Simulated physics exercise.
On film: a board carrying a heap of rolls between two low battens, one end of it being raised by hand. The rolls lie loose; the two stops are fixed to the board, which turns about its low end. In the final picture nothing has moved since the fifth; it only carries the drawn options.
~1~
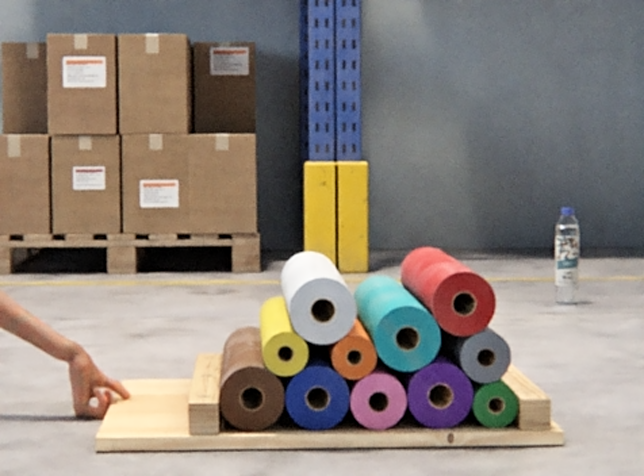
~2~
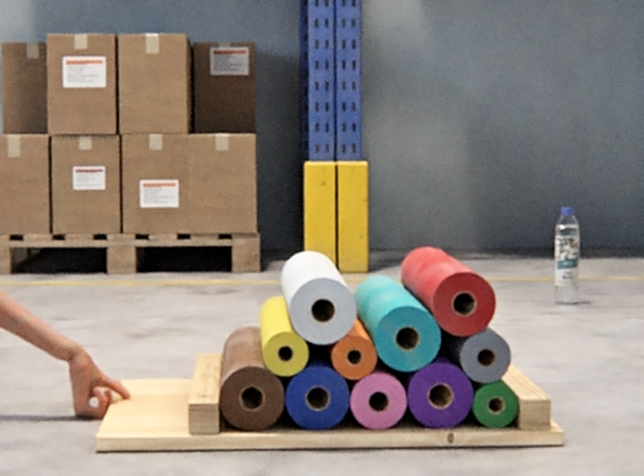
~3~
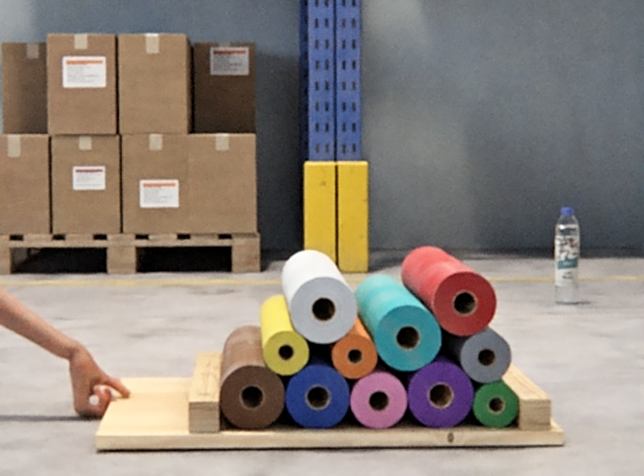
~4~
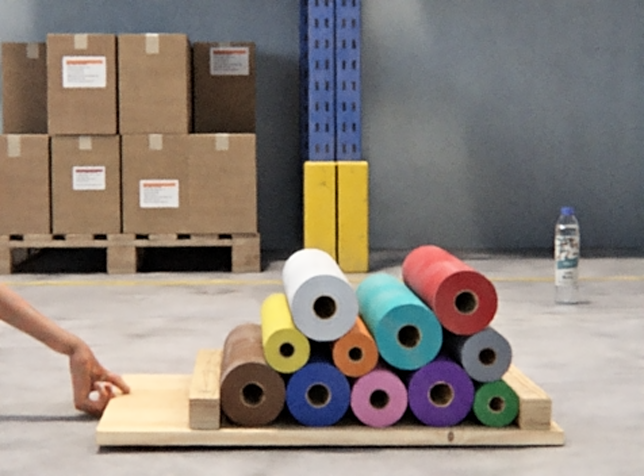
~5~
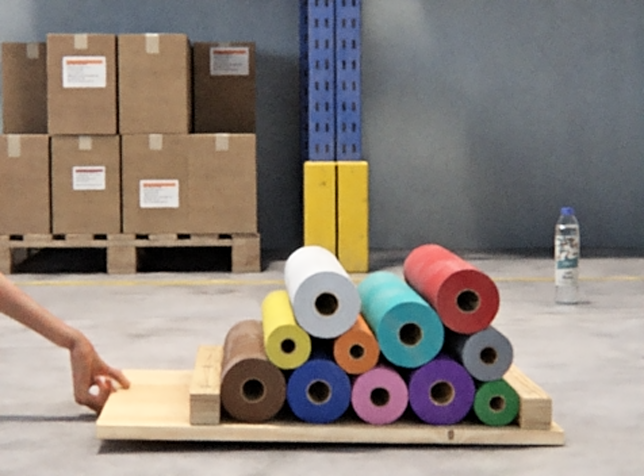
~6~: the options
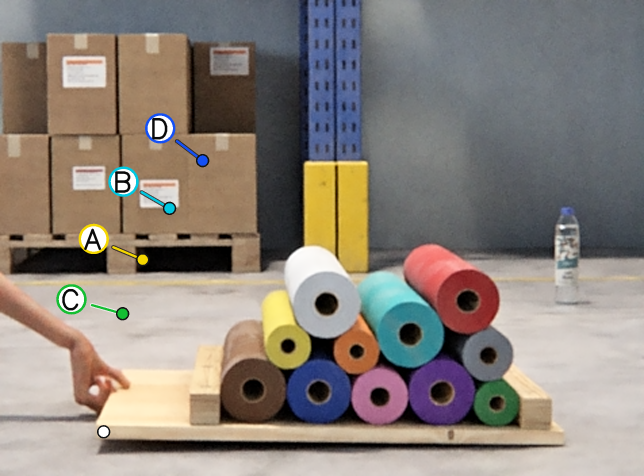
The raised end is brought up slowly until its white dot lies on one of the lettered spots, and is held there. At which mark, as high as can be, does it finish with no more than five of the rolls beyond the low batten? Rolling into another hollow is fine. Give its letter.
B is the limit.
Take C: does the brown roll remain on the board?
Yes, with C.
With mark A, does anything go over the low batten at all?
Yes, at A.
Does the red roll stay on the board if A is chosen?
No.
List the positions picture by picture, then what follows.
In the first picture, grey roll (486, 358); orange roll (354, 357); turquoise roll (407, 338).
In the second picture, turquoise roll (407, 338); yellow roll (286, 353).
In the third picture, board (323, 394); brown roll (252, 397); yellow roll (286, 352); pink roll (378, 401).
In the fourth picture, board (323, 392); brown roll (252, 394); blue roll (318, 395).
In the fifth picture, board (323, 389); brown roll (253, 390); blue roll (319, 392).
On the copy, A at (143, 260); B at (170, 208); C at (123, 313); D at (203, 160); the white dot at (104, 432).
On B. First, board at 21°.
Then, board at 31°.
Finally, board at 31°, five over the low batten.
By contrast, A two over the low batten (grey, red); C two over the low batten (grey, red); D six over the low batten.
